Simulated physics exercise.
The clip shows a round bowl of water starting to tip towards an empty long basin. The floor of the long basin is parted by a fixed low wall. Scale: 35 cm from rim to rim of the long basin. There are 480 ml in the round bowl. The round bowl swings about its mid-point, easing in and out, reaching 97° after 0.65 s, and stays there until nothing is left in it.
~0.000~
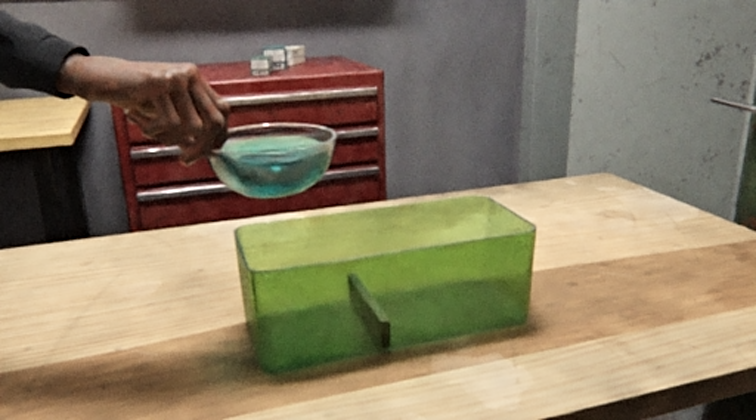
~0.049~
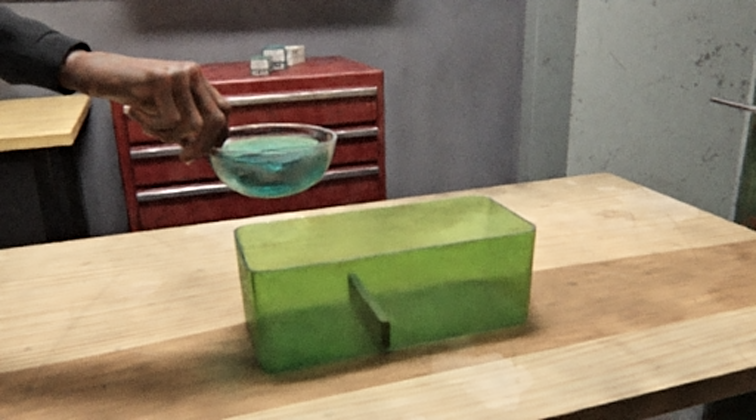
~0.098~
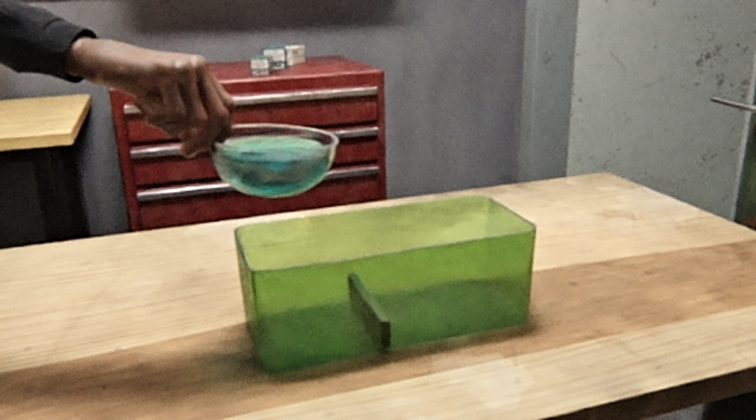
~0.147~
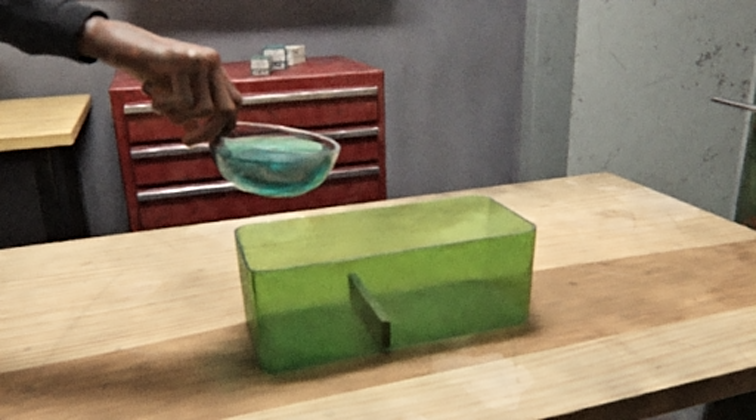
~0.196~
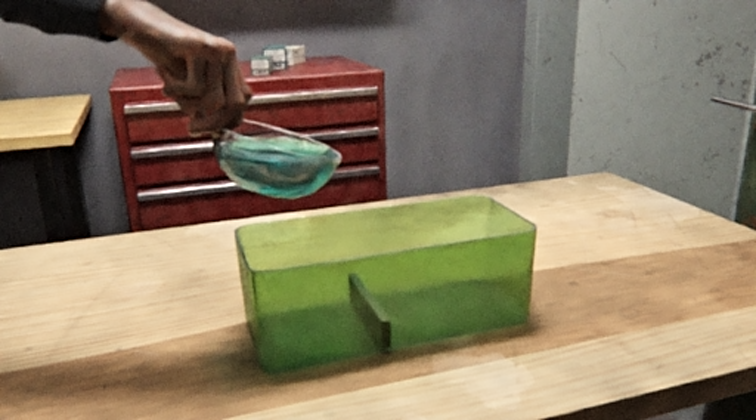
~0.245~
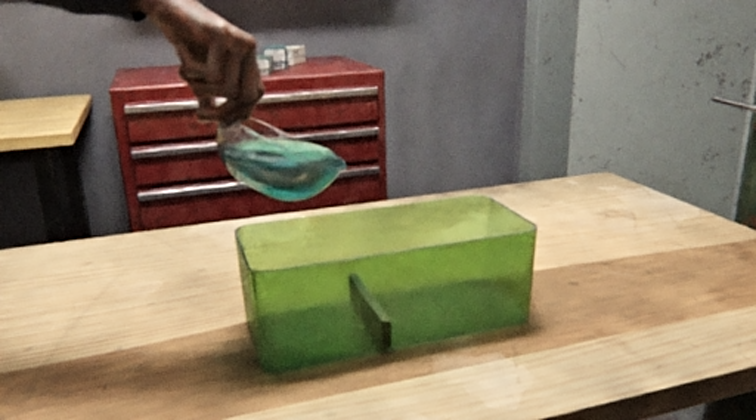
In a workshop, a hand steadily tilts a round bowl of water rightward above a green basin.
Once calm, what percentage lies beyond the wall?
The far part has some 65 per cent.
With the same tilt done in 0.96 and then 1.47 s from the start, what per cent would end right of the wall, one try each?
In turn about 70 and 75 per cent.
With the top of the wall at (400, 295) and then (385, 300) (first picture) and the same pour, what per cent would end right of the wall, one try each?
In turn about 10 and 40 per cent.
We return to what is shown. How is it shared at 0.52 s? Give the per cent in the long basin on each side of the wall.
Some 18 per cent left and 46 right.
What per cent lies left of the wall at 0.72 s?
About 34 per cent.
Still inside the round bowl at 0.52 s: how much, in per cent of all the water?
Near 12 in a hundred.
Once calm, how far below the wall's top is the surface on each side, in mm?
Left about 30 mm, right about 28 mm.
Then, 0.52 s in, the tilt is 87° and 12 per cent is still to pour, 18 is left of the wall and 46 right of it.
Then, 0.72 s in, the tilt is 97° and 0 per cent is still to pour, 34 is left of the wall and 65 right of it.
Then, 0.92 s in, the tilt is 97° and 0 per cent is still to pour, 35 is left of the wall and 65 right of it.
Then, 1.15 s in, the tilt is 97° and 0 per cent is still to pour, 35 is left of the wall and 65 right of it.
Finally, 35 per cent lies left of the wall, 65 right of it and 1 outside.
